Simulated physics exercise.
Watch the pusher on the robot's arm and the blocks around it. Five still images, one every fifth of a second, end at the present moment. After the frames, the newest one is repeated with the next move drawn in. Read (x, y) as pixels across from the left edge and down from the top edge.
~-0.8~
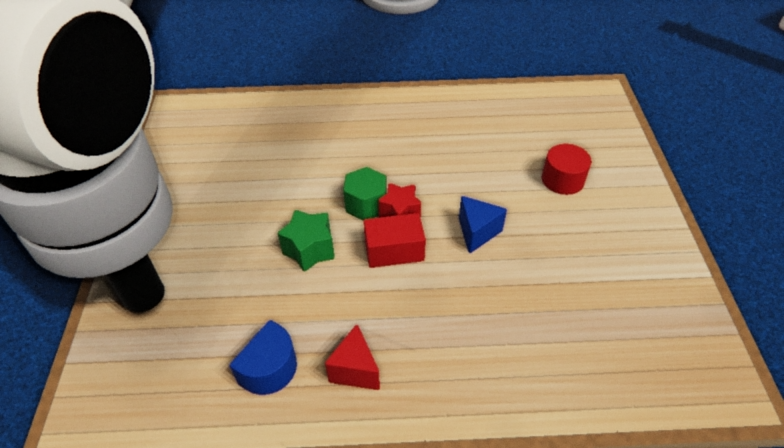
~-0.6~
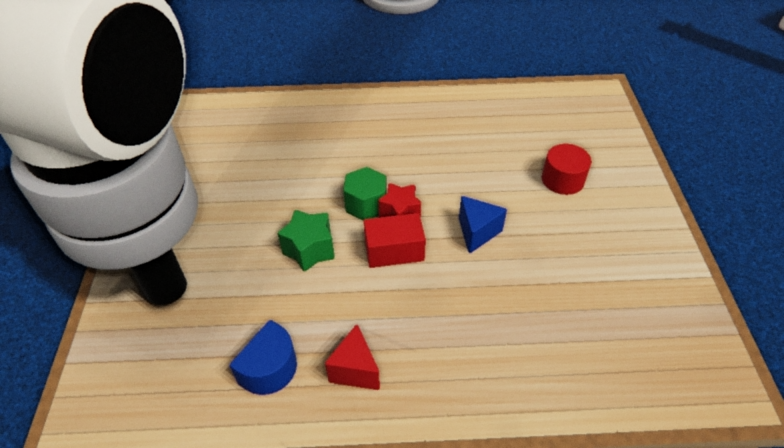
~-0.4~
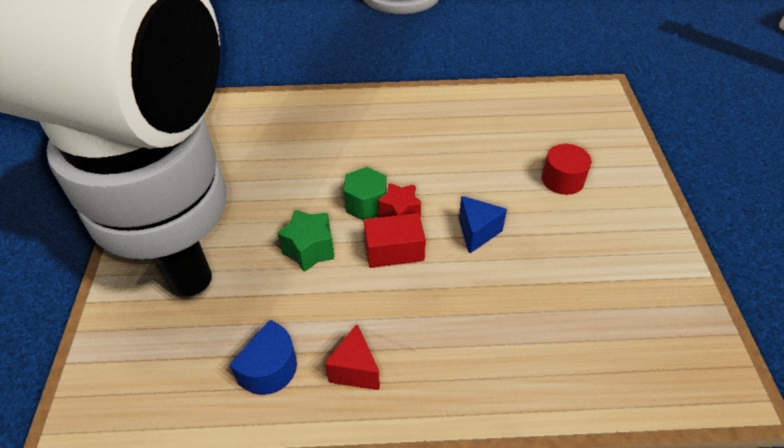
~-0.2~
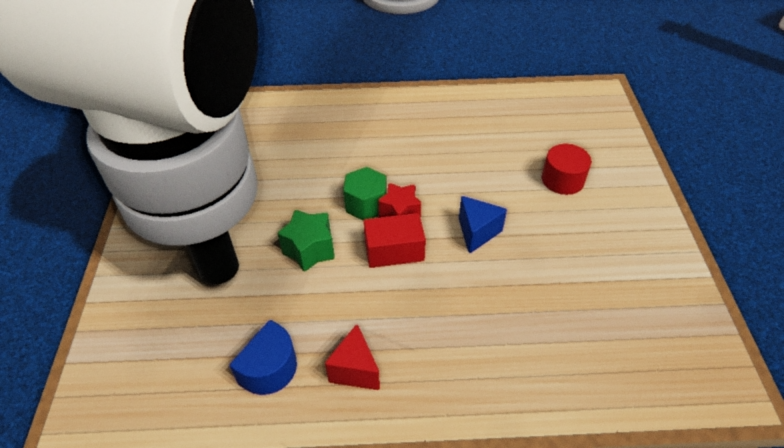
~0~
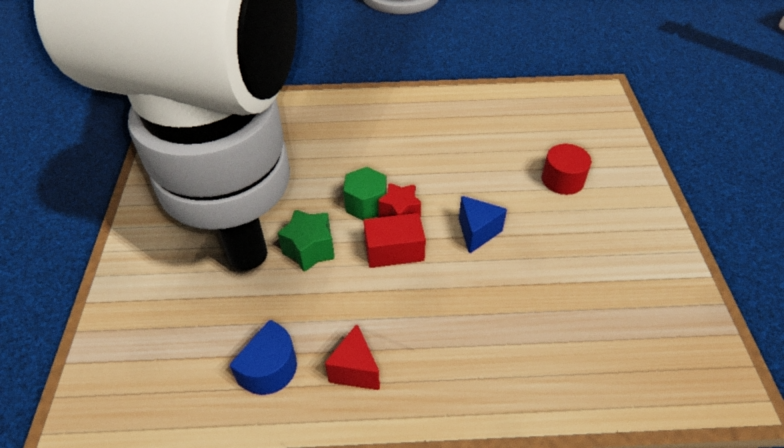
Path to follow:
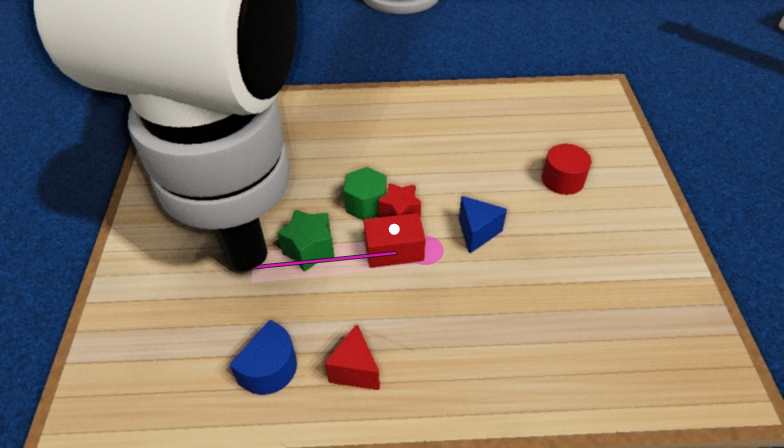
A white and gray robot arm with a black tip moved steadily right and slightly upward across the wooden board, closing in on the green star, while the red, blue and green blocks all stayed still.
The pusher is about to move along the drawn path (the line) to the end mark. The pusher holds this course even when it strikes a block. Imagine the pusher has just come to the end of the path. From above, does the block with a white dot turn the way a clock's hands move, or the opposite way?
Viewed from above, clockwise.
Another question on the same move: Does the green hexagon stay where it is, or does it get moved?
That block slides.
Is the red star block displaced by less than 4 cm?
I expect so.
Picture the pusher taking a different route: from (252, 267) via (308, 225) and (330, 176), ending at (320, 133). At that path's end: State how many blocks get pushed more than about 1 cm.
It's going to be one.
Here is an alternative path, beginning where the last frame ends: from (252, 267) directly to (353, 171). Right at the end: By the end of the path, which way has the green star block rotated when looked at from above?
Twists clockwise.
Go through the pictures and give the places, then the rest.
In the first frame, tip of the pusher (144, 295), middles of tops, green star block (306, 228), green hexagon (365, 182), red oblong block (394, 229), red star block (400, 196), blue triangle (480, 212).
In the second frame, pusher (167, 289), nothing pushed.
In the third frame, pusher (192, 280), nothing pushed.
In the fourth frame, pusher (220, 269), nothing pushed.
In the fifth frame, pusher (248, 255), green star block (306, 228), green hexagon (365, 182), red oblong block (394, 229), red star block (400, 196), blue triangle (480, 212).
The line goes straight from (252, 267) to (425, 250); the dot is on the red oblong block.
The first path, step by step. One third of the way, pusher (309, 249); green star block (337, 218).
Two thirds of the way, pusher (367, 243); green star block (371, 205), turned 40° anticlockwise; green hexagon (370, 170), turned 25° anticlockwise; red oblong block (418, 227), turned 40° clockwise; red star block (409, 190).
At the end, pusher (425, 237); green star block (379, 203), turned 60° anticlockwise; green hexagon (370, 169), turned 30° anticlockwise; red oblong block (467, 224), turned 65° clockwise; red star block (414, 185); blue triangle (494, 210), turned 25° anticlockwise.
